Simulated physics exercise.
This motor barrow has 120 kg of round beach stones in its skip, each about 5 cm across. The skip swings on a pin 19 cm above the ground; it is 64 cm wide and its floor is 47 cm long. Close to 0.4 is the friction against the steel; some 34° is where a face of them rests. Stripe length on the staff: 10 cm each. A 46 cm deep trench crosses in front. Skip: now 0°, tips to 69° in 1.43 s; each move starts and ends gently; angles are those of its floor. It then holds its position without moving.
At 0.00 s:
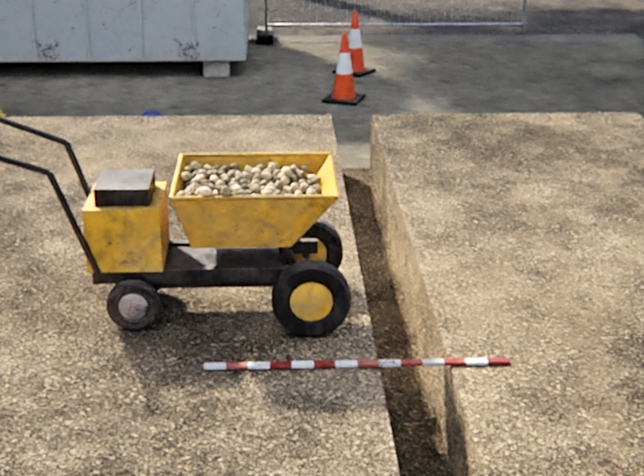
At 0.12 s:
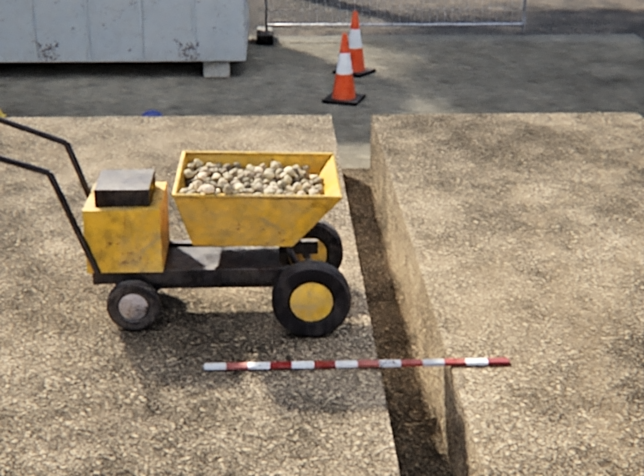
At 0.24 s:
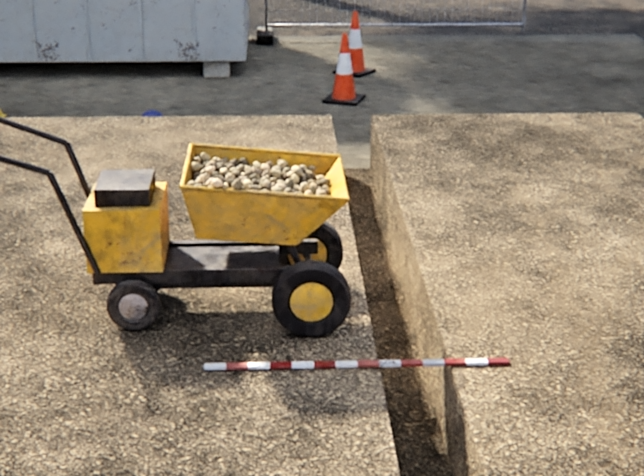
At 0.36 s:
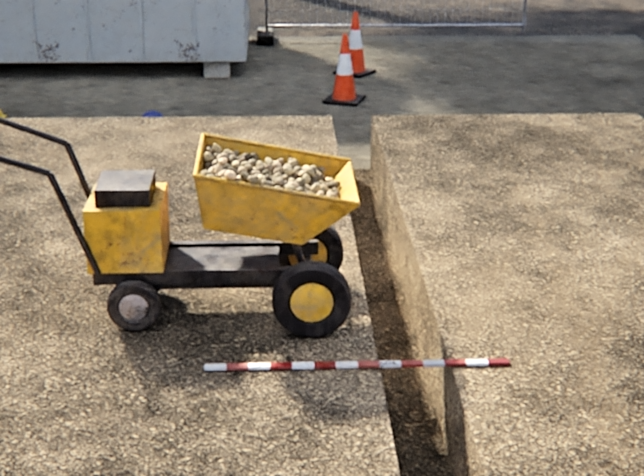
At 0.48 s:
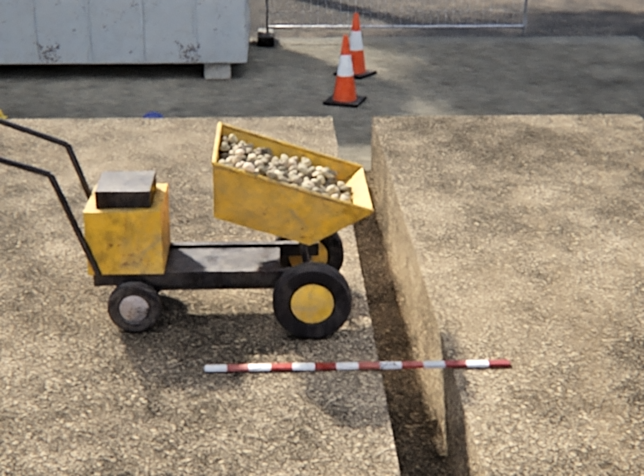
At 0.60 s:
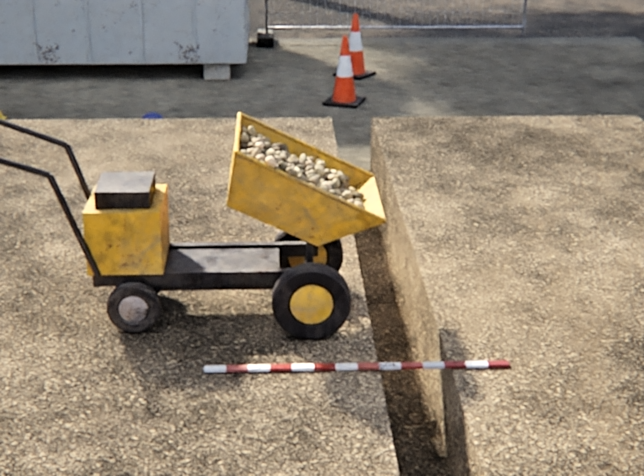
On a gravelly work yard with traffic cones behind, a yellow motor barrow stood still beside a narrow trench while its skip full of round stones tilted steadily forward, its back end rising on the left.
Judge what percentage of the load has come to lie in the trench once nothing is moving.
Roughly 24 in every hundred.
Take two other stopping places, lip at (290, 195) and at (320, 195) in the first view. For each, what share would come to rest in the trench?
Near 80 and near 40 percent.
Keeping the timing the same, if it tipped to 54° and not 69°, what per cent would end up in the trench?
In that case near 30 per cent.
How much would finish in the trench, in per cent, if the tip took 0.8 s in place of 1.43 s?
Probably about 15 in a hundred.
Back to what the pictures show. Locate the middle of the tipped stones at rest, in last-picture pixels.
(473, 305).
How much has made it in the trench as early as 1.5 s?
Around 5 per cent of it.
After 1.1 s the floor is at 58°; 99 % in the skip, 1 % in the trench; the foremost stones are at (431, 251).
After 1.5 s the floor is at 69°; 43 % in the skip, 3 % in the trench, 54 % past the trench; the foremost stones are at (541, 298).
After 1.9 s the floor is at 69°; 15 % in the skip, 10 % in the trench, 76 % past the trench; the foremost stones are at (608, 290).
After 3.8 s the floor is at 69°; 0 % in the skip, 24 % in the trench, 76 % past the trench; the foremost stones are past the picture's edge.
